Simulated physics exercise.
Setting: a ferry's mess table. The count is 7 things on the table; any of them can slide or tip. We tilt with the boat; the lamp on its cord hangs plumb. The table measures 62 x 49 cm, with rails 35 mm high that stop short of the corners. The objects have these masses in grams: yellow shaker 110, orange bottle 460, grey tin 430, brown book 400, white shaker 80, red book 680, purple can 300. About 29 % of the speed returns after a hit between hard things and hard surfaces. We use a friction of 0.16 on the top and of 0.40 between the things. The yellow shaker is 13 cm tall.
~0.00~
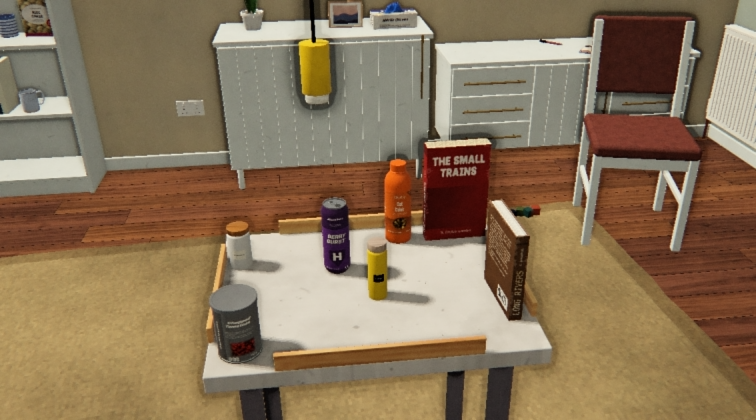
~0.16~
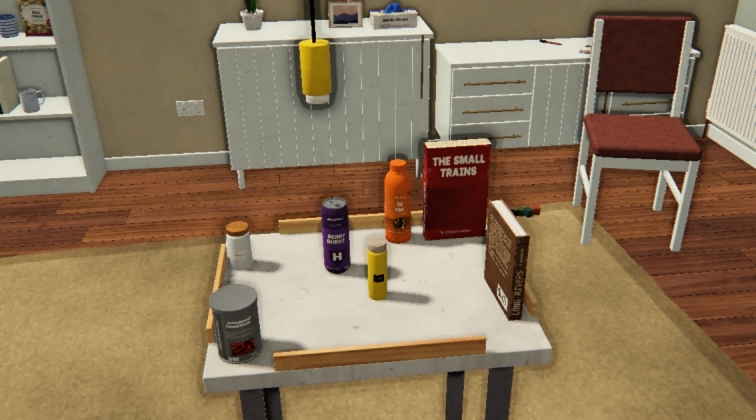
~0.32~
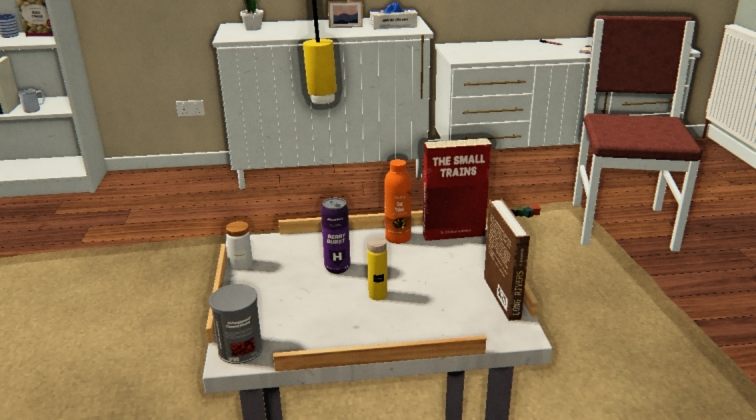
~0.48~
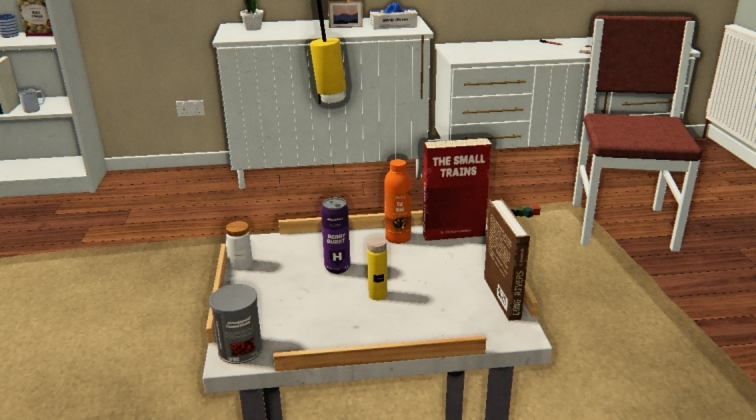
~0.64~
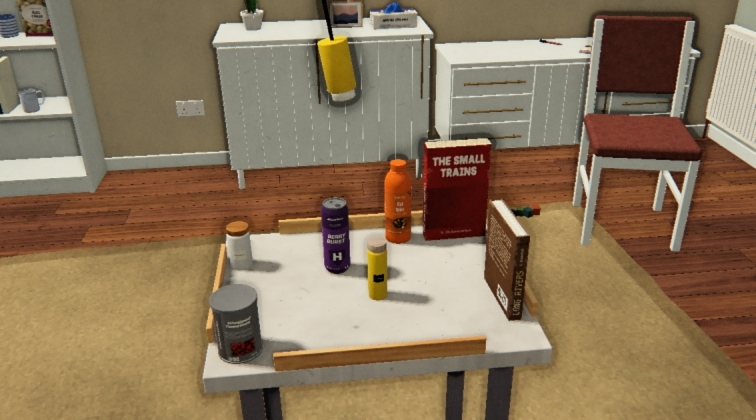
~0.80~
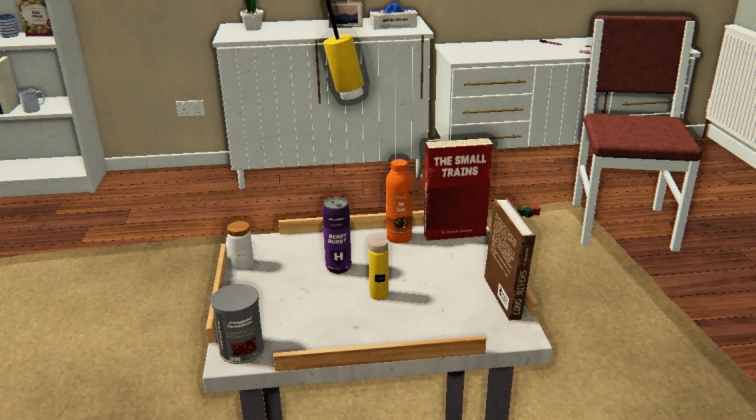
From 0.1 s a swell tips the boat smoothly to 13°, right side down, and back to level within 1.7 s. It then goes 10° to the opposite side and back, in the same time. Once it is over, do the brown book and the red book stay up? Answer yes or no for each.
Brown book: No, red book: No.
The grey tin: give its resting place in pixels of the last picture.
In the last view, its centre sits near (318, 317).
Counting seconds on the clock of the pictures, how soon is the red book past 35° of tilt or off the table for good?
At around 1.3 seconds on the pictures' clock.
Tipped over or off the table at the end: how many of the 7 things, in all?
In total, 2.
After 1.20 s, heel 10°, right side down; brown book now off the table; red book slid 7 cm near (486, 189); yellow shaker slid 7 cm.
After 1.60 s, heel 2°, right side down; red book now off the table; yellow shaker slid 16 cm; orange bottle slid 16 cm.
After 2.00 s, heel 1°, left side down; yellow shaker slid 16 cm; grey tin slid 16 cm; orange bottle slid 16 cm.
At rest (4.0 s), off the table and tipped over, brown book and red book; not toppled but over 5 cm from the start, yellow shaker, orange bottle, grey tin, white shaker and purple can.
